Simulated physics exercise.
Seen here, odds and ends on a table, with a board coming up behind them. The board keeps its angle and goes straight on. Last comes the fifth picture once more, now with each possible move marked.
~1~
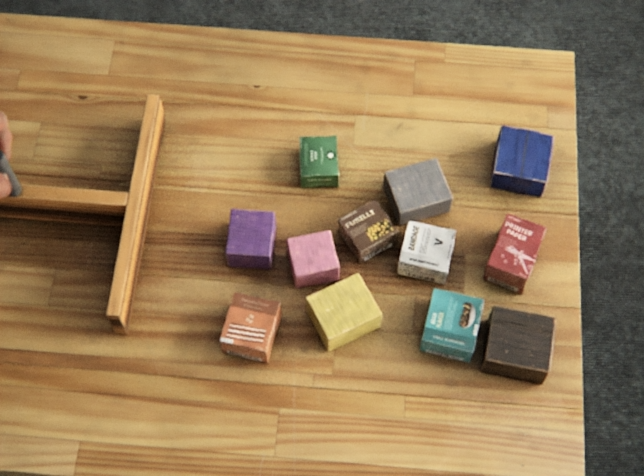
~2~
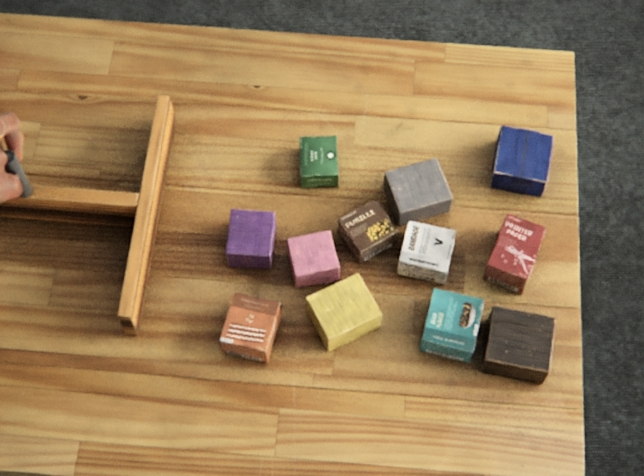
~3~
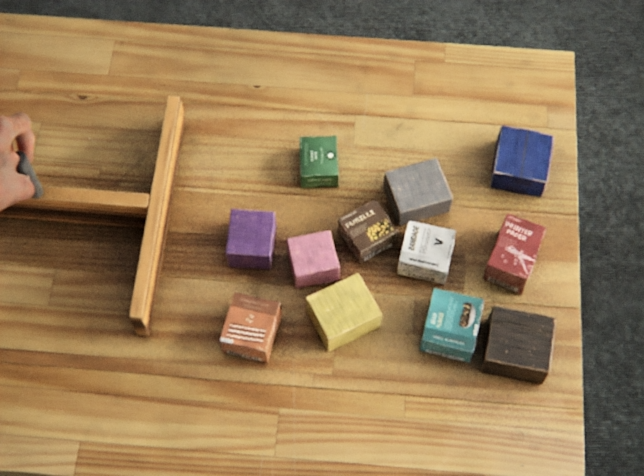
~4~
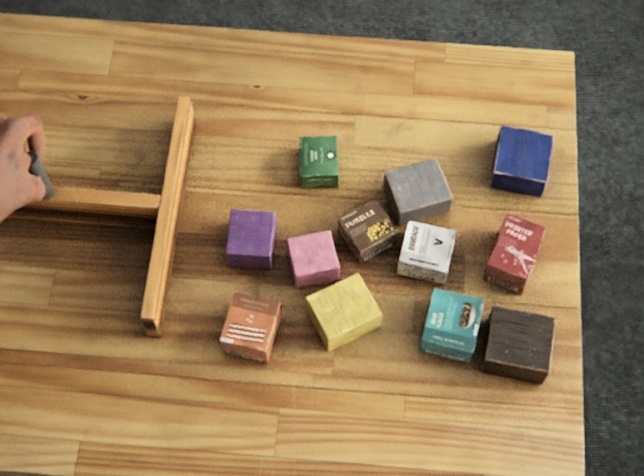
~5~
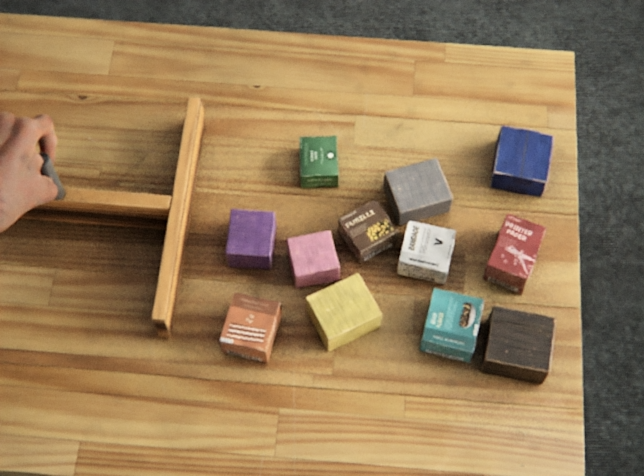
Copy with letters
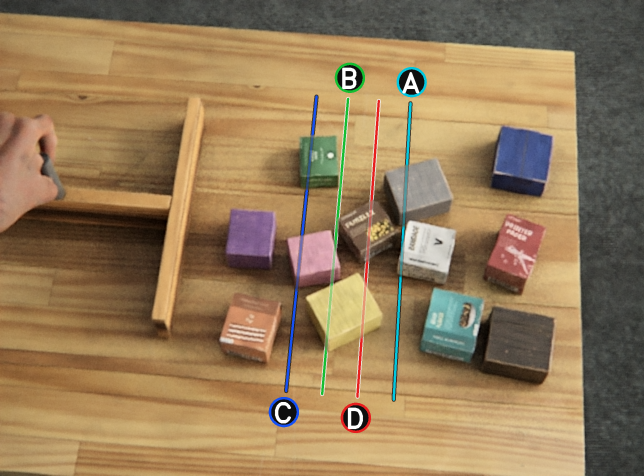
On a wooden table, a hand slowly pushing a wooden board rightward towards scattered coloured blocks and small boxes, which stay still.
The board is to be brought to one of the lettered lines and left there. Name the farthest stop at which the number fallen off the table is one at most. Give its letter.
No second one falls up to A.
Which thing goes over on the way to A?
The black block goes over.
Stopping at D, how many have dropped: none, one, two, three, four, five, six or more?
In all, none.
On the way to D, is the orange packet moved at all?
Yes.
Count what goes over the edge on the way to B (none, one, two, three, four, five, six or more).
In all, none.
On the copy, A at (403, 241); B at (336, 236); C at (302, 234); D at (369, 239).
On A. First, board (259, 209); orange packet (279, 329); pink block (330, 263).
Then, board (340, 215); black block (535, 345); turquoise packet (475, 325).
Finally, board (399, 219); black block over the edge; red box (566, 257); one fallen.
By contrast, B is within the limit but short; C is within the limit but short; D is within the limit but short.
